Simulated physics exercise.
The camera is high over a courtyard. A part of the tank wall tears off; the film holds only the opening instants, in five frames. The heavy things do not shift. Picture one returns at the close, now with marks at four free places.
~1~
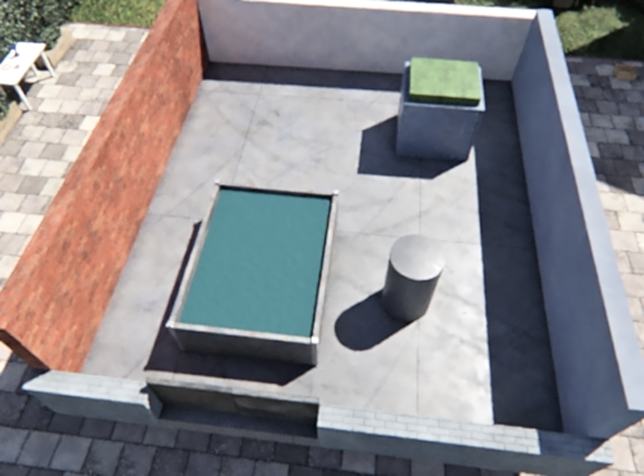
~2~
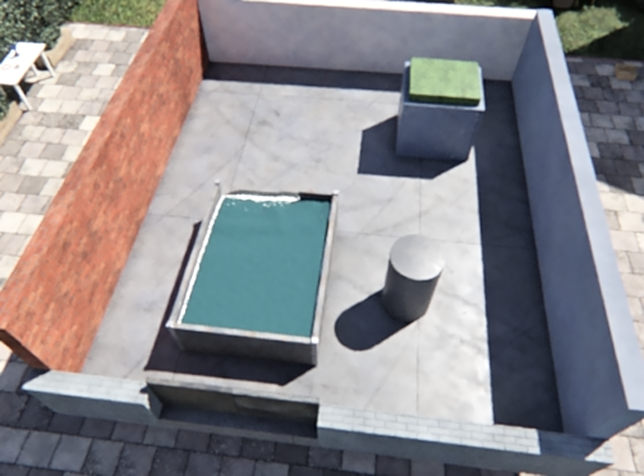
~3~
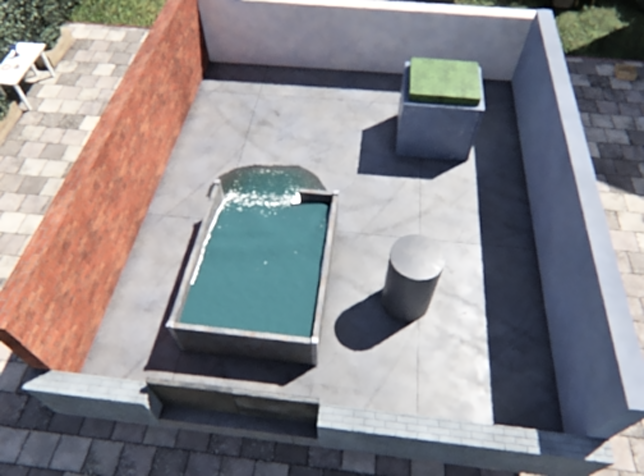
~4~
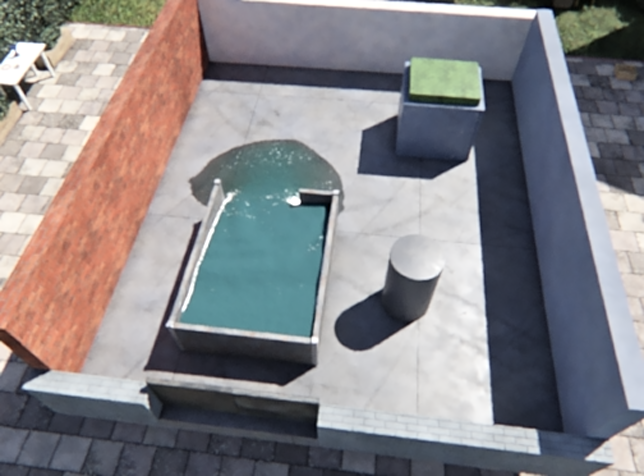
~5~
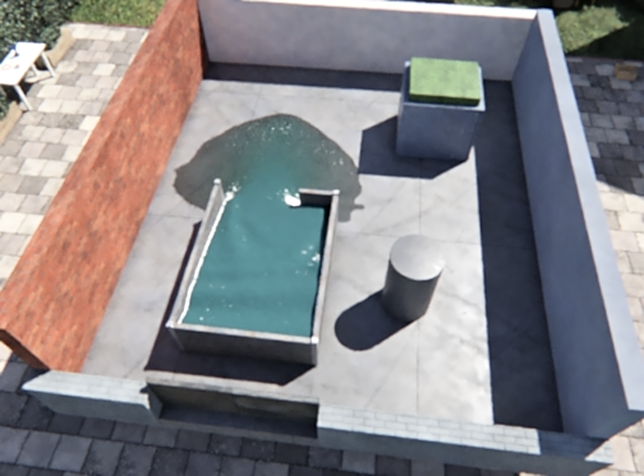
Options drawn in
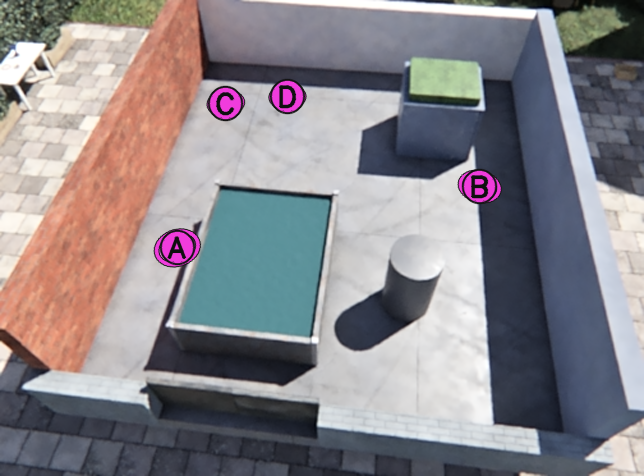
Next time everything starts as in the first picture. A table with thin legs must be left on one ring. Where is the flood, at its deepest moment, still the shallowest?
Ring B.
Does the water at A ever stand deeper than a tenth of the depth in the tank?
Yes, it does.
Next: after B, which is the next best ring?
A it is.
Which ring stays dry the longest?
It is B.
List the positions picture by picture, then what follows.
Tank full, its middle at (261, 257); shut gate at (236, 397).
Water covers 2 % of the ground, its front hidden from here.
Water covers 5 % of the ground and shows as far out as (297, 170).
Water covers 9 % of the ground and shows as far out as (296, 144).
Water covers 14 % of the ground and shows as far out as (282, 116).
On the marked copy, A at (177, 247); B at (479, 186); C at (225, 103); D at (287, 96).
If A is chosen, the water peaks at about 17 % of the depth that stood in the tank.
If B is chosen, the water peaks at about 9 % of the depth that stood in the tank.
If C is chosen, the water peaks at about 48 % of the depth that stood in the tank.
If D is chosen, the water peaks at about 44 % of the depth that stood in the tank.
